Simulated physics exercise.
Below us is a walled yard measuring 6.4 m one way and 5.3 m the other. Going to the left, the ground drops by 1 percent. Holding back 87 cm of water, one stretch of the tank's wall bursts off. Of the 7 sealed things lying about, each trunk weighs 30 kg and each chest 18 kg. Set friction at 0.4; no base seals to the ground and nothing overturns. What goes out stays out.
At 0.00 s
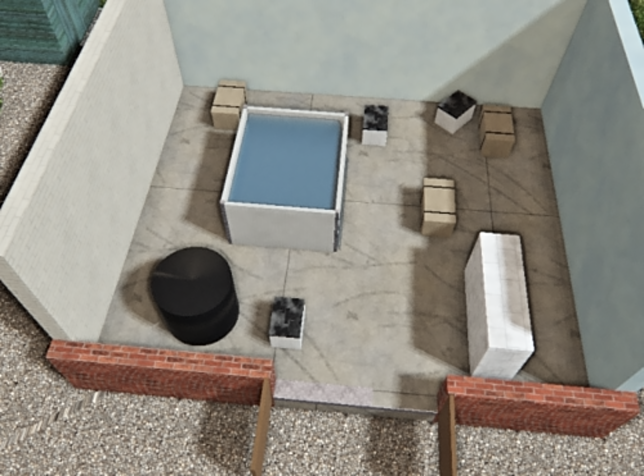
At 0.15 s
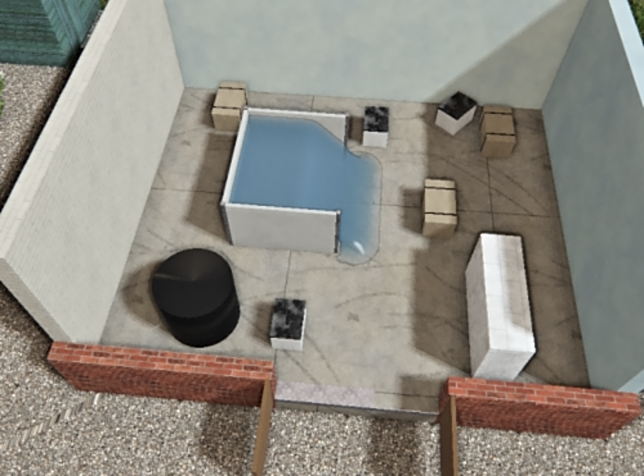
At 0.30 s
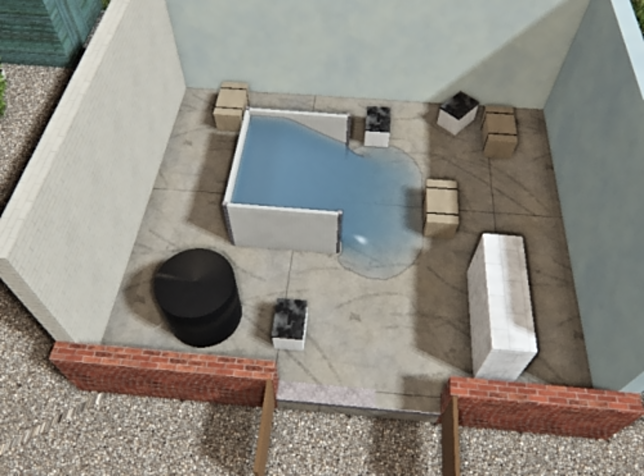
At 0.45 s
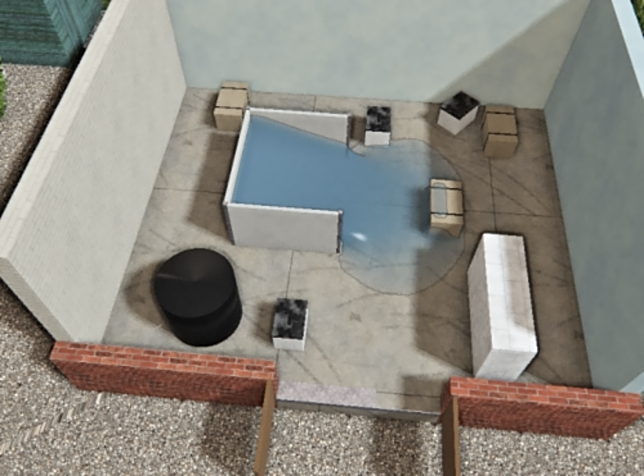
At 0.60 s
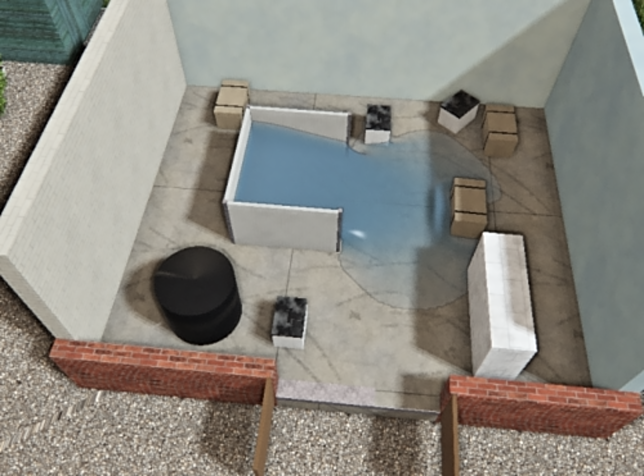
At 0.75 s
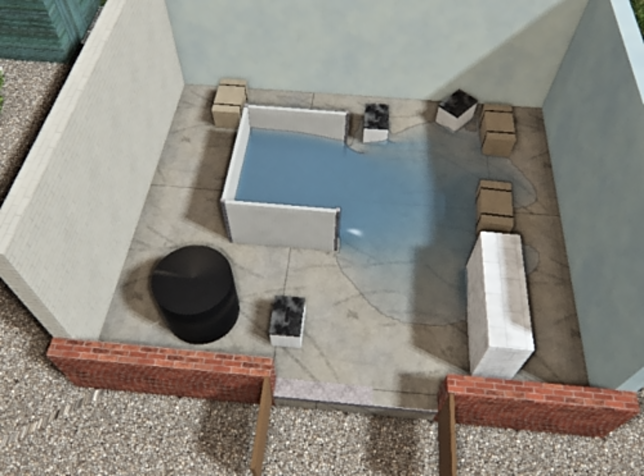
Water pours from the tank's open right side across the yard and pushes one trunk right.
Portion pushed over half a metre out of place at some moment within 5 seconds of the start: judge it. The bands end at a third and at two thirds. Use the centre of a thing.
In the upper range.
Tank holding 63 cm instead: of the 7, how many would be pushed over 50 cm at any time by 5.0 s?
In that case the number is 4.
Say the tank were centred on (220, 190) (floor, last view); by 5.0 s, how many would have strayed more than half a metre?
That gives 5 of them.
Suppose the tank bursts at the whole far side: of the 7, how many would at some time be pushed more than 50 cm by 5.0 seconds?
Then it comes to 5 of them.
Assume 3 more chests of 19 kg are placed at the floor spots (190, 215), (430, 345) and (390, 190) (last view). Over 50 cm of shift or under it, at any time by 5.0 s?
So it's stays below, then gets above, then gets above.
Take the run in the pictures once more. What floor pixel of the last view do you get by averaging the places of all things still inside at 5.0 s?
Near (303, 158).
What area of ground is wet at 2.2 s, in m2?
19 m2.
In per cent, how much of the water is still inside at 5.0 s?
Roughly 94 percent.
After 1.1 s 1 of 7 are over 50 cm from their spots; 0 afloat.
After 2.2 s 2 of 7 are over 50 cm from their spots; 3 afloat.
After 3.5 s 3 of 7 are over 50 cm from their spots; 3 afloat.
After 5.0 s 6 of 7 are over 50 cm from their spots, and 6 have been at some point; 3 afloat.
